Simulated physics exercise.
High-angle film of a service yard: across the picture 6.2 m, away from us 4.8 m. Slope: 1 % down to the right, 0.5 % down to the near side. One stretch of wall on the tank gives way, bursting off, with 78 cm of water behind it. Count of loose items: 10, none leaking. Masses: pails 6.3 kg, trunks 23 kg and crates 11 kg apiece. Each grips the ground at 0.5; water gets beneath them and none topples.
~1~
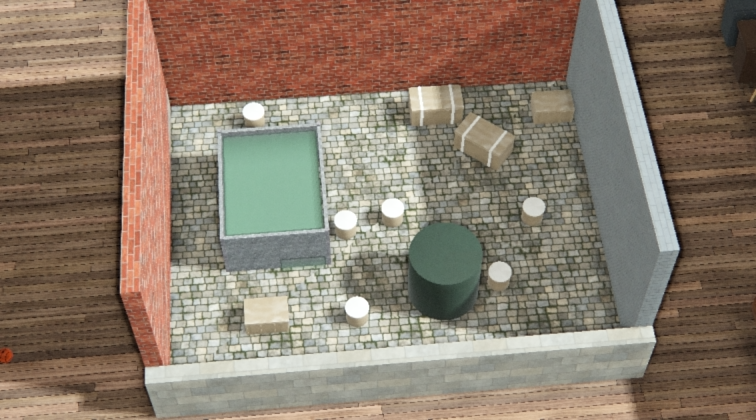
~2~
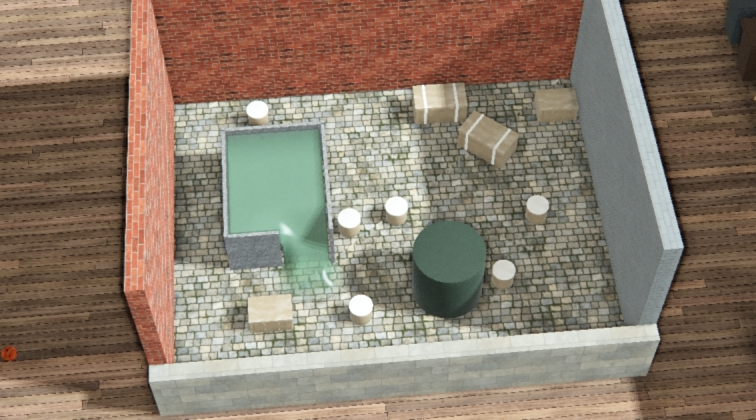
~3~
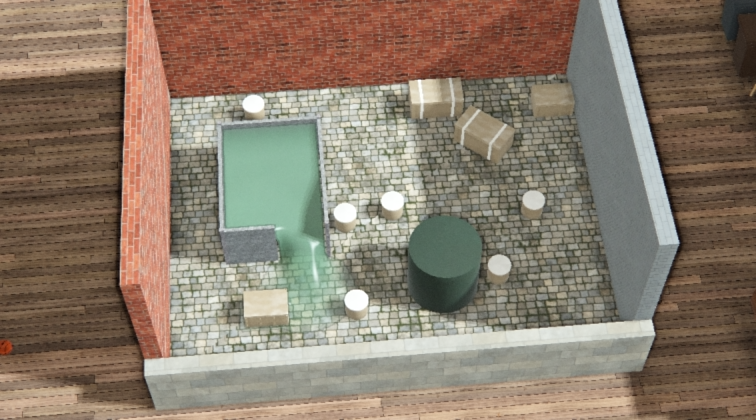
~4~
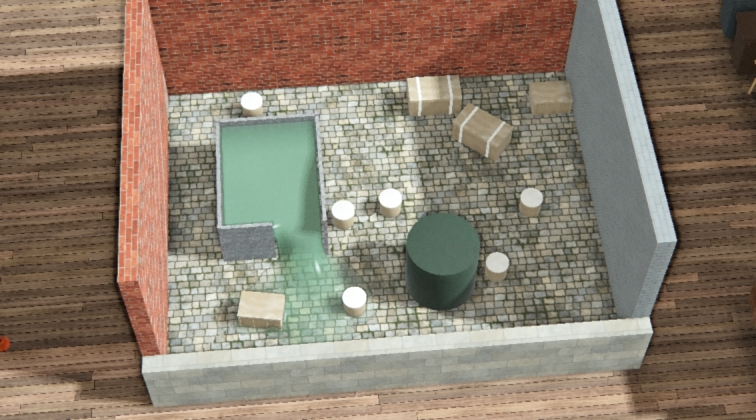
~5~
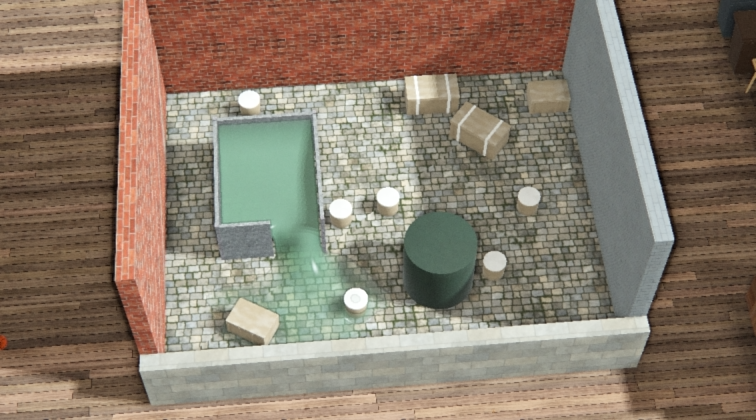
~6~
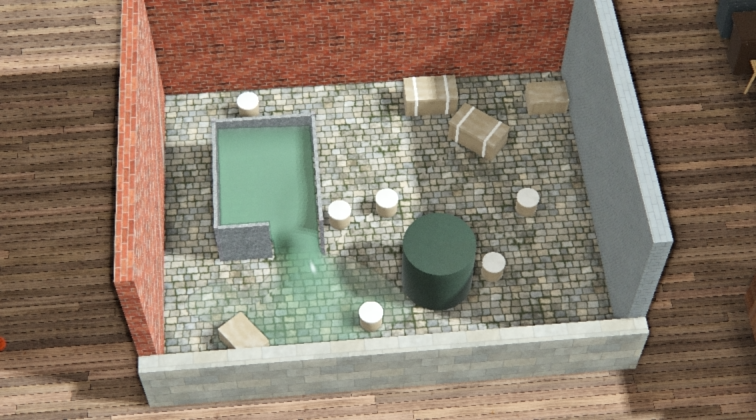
Green water pouring from a gap in a grey tank, spreading across a cobbled yard, shifting a crate and a white-topped pail.
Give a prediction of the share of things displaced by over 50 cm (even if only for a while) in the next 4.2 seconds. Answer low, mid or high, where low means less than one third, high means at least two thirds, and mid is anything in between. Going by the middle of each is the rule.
Low.
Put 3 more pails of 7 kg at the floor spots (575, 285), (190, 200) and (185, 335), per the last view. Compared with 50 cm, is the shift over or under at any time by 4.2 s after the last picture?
Result, one by one: Exceeded, exceeded and exceeded.
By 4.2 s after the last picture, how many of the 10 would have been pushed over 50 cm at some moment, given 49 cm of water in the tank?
You'd get 2 in that case.
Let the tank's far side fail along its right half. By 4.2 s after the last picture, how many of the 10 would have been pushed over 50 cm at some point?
Count: 5.
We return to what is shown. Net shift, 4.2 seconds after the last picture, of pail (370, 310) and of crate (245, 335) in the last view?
Net shifts, in order: 250 cm and 30 cm.
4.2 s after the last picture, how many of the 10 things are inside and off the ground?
By my count, 2.
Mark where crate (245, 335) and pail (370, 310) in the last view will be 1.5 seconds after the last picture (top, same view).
Roughly (199, 292), then roughly (595, 287).
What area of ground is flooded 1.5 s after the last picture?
I'd put it close to 11.5 m2.
Then, 0.4 s after the last picture 2 of 10 are over 50 cm from their spots; 1 afloat.
Then, 1.5 s after the last picture 2 of 10 are over 50 cm from their spots; 0 afloat.
Then, 2.8 s after the last picture 1 of 10 are over 50 cm from their spots; 1 afloat.
Then, 4.2 s after the last picture 1 of 10 are over 50 cm from their spots, and 2 have been at some point; 2 afloat.
